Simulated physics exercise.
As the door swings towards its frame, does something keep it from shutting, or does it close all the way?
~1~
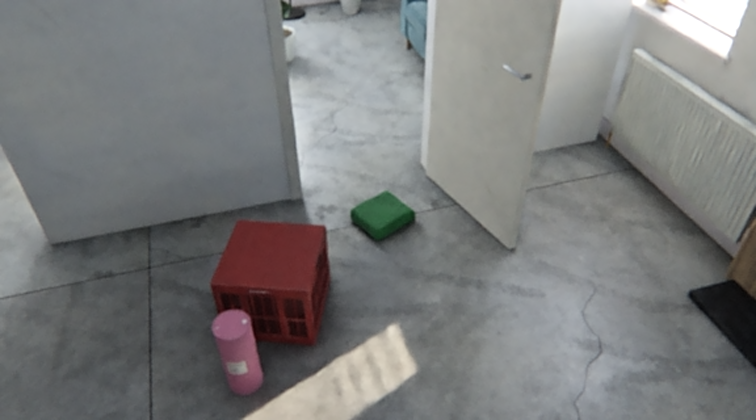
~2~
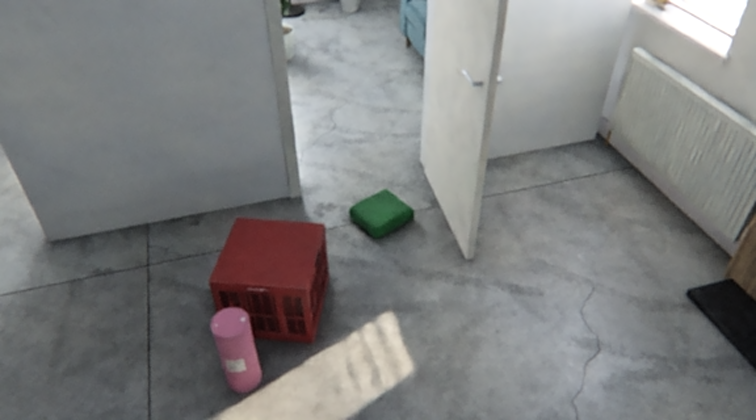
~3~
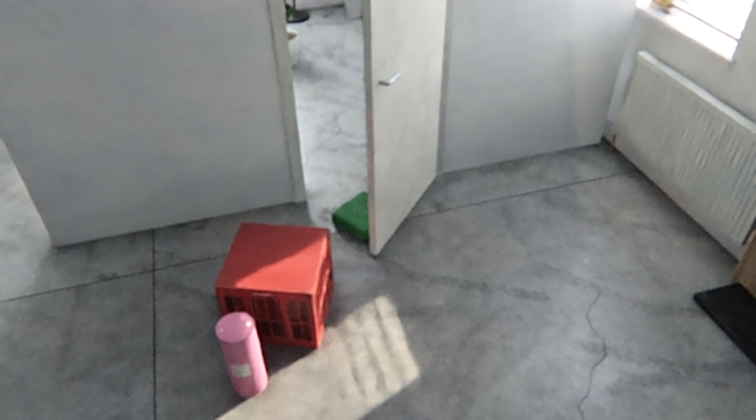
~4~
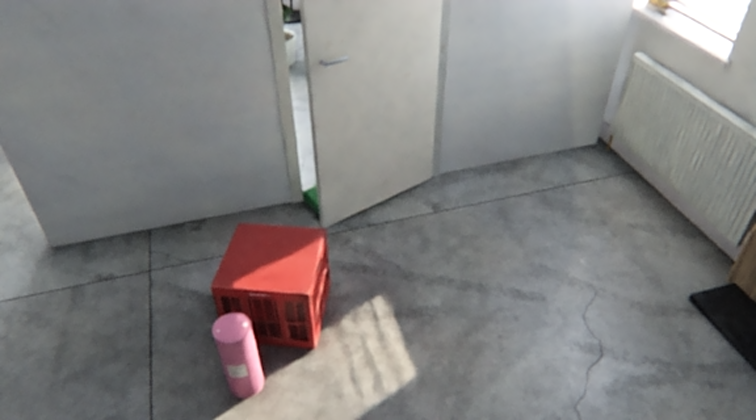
The door is kept from shutting. It stops short of its frame with a narrow gap left, and the green cushion sits in that gap at the door's edge.
